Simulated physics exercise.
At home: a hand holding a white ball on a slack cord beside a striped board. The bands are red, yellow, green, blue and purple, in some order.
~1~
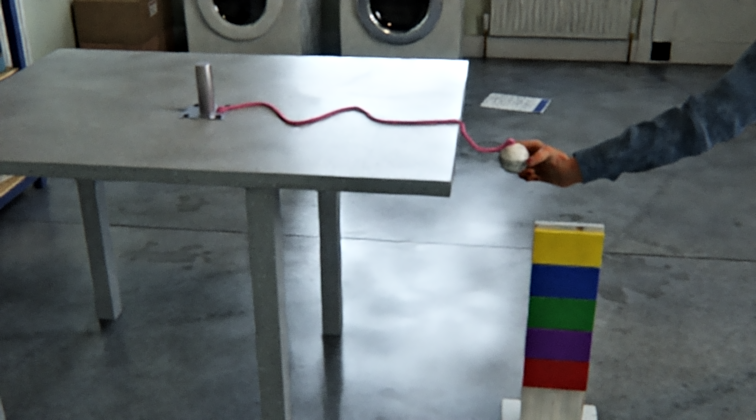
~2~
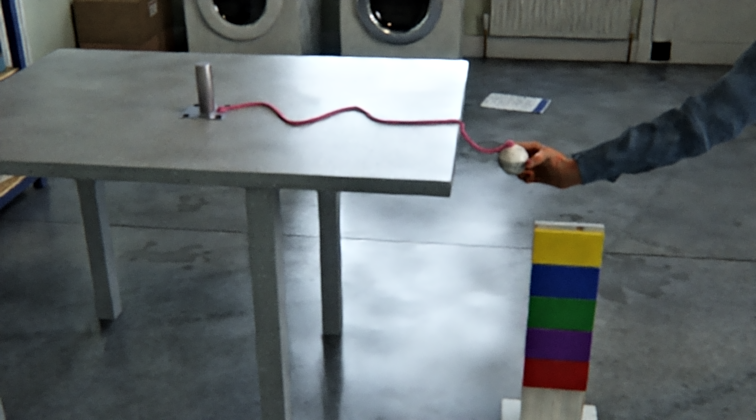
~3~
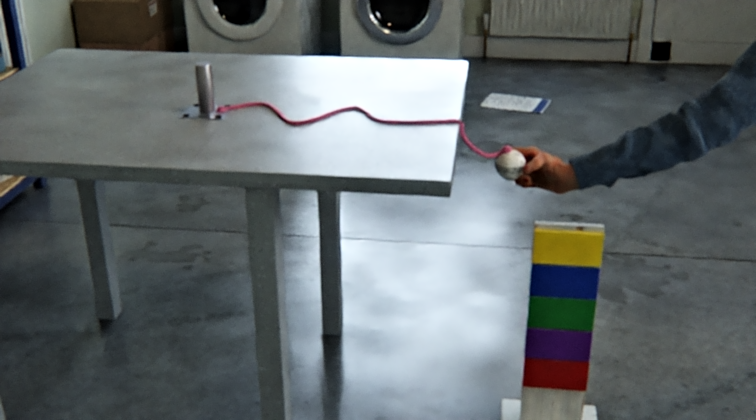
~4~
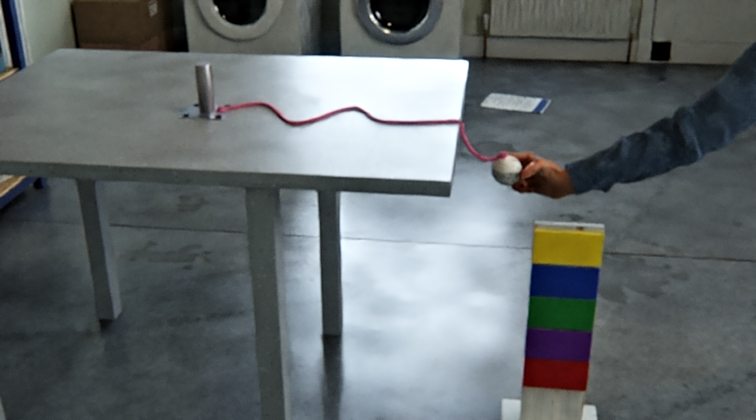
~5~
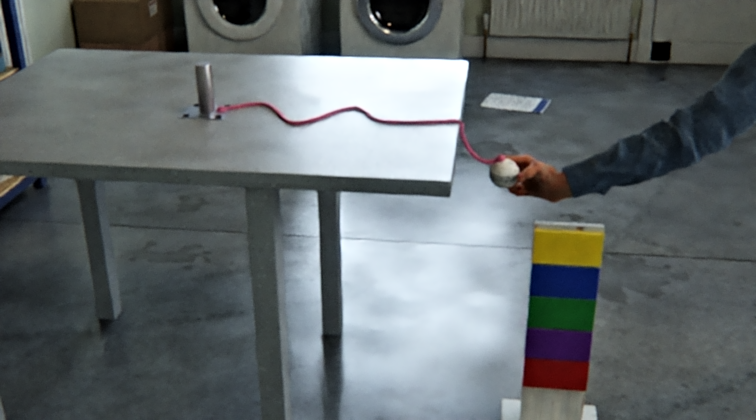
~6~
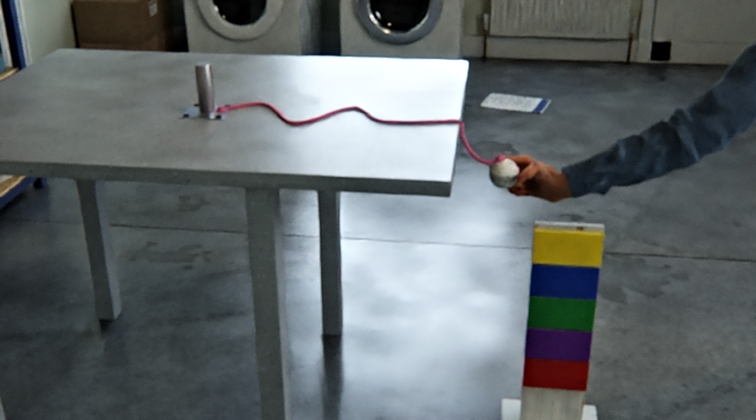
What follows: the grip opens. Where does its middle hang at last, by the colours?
The blue one.
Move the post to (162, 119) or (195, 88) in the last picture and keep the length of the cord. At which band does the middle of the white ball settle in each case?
Try by try: Yellow; yellow.
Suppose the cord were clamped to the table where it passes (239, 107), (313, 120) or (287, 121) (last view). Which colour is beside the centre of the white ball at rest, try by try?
One after the other, blue; yellow; yellow.
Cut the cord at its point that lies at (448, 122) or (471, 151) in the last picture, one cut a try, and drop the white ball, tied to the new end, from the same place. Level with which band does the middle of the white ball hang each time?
One after the other, higher than all five; yellow.
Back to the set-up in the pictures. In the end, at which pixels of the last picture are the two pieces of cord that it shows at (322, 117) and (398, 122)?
About (369, 118), and the other about (460, 146).
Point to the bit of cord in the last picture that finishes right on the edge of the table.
It lies at about (379, 121).
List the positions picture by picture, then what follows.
White ball (514, 158); yellow (568, 249); blue (565, 283); green (561, 314); purple (558, 345); red (556, 375), in the first picture.
White ball (513, 160); cord through (250, 105) (284, 119) (339, 111) (379, 121) (454, 122), in the second picture.
White ball (510, 165), in the third picture.
White ball (506, 170); cord through (250, 105) (284, 119) (339, 111) (379, 121) (454, 122), in the fourth picture.
White ball (504, 174), in the fifth picture.
White ball (504, 174); cord through (250, 105) (284, 119) (339, 111) (379, 121) (454, 122), in the sixth picture.
Soon after, ball near (475, 262); level with blue.
Then, ball near (449, 274); level with blue.
At rest, ball near (458, 276); level with blue. The cord holds its middle at blue.
